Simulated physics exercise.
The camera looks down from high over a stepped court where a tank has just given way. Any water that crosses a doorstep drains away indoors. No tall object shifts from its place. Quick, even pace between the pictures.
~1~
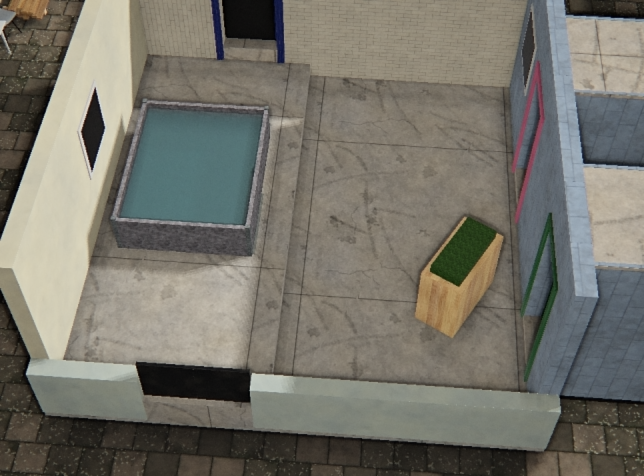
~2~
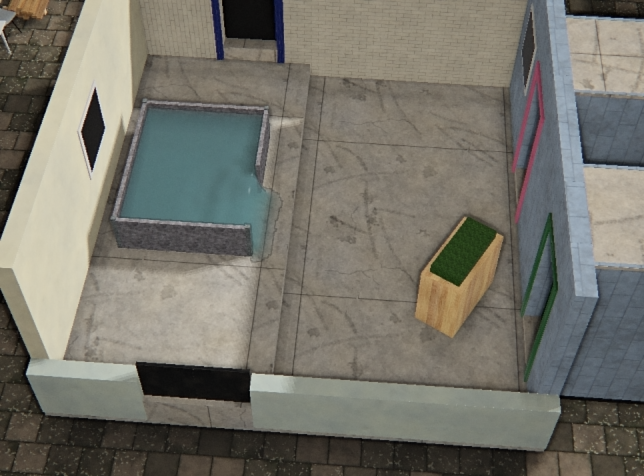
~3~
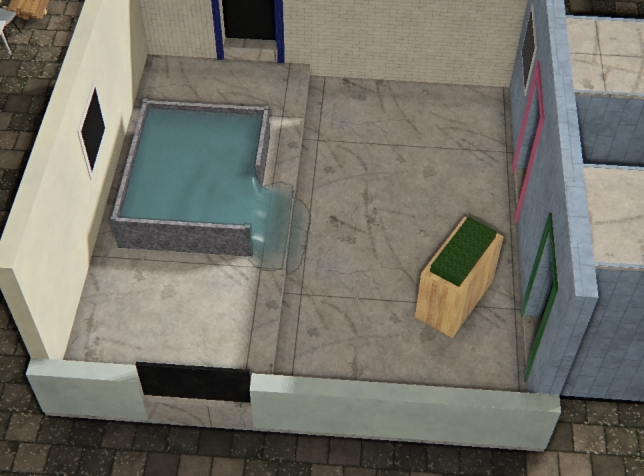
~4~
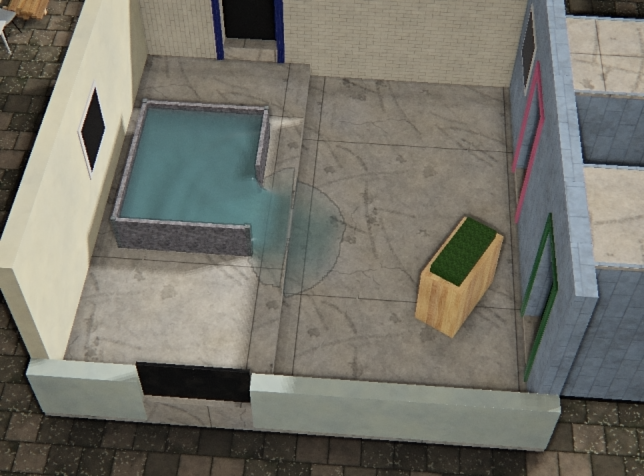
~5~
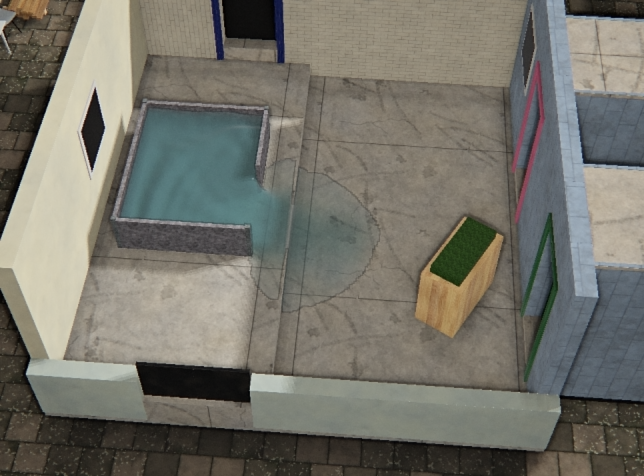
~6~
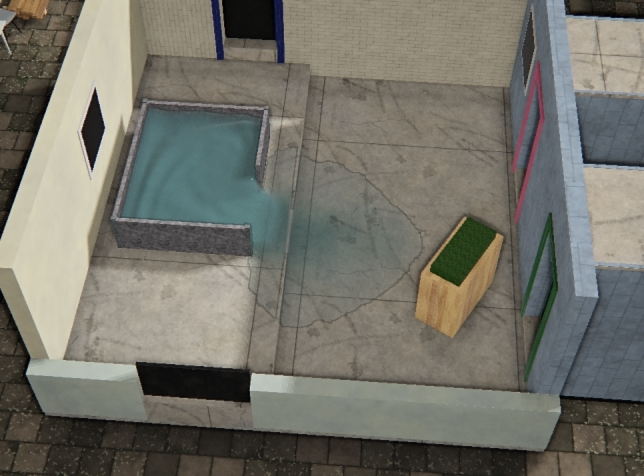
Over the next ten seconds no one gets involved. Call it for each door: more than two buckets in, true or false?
Blue door false, pink door true, green door true.
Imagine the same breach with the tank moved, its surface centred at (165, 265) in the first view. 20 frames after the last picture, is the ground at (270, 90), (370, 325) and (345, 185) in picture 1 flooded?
My reading is missed by the flood first, hit by the flood next and missed by the flood last.
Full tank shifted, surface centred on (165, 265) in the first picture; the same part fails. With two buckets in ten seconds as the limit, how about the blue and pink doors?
Log - blue door: Limit not reached; pink door: Limit not reached.
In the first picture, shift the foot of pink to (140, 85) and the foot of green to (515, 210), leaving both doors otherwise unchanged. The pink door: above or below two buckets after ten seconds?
For the pink door, the answer is that it stays on the safe side.
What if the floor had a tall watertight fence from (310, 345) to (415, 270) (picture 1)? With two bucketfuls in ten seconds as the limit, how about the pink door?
I reckon the pink door gets swamped then.
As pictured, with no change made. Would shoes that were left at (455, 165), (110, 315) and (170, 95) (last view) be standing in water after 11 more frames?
Same order as asked: Drenched; dry as before; dry as before.
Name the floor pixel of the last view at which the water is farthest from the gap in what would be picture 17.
Close to (518, 421), I think.
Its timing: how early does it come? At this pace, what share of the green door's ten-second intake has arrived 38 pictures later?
Around 60 in a hundred.
A moment on, water covers 30 % of the floor; the blue door not reached, the pink door not reached, the green door not reached.
Next, water covers 40 % of the floor; the blue door not reached, the pink door under two buckets in, the green door not reached.
Then, water covers 50 % of the floor; the blue door not reached, the pink door over two buckets in, the green door under two buckets in.
Later, water covers 60 % of the floor; the blue door not reached, the pink door far over two buckets in, the green door over two buckets in.
In the end, water covers 60 % of the floor; the blue door not reached, the pink door far over two buckets in, the green door over two buckets in.
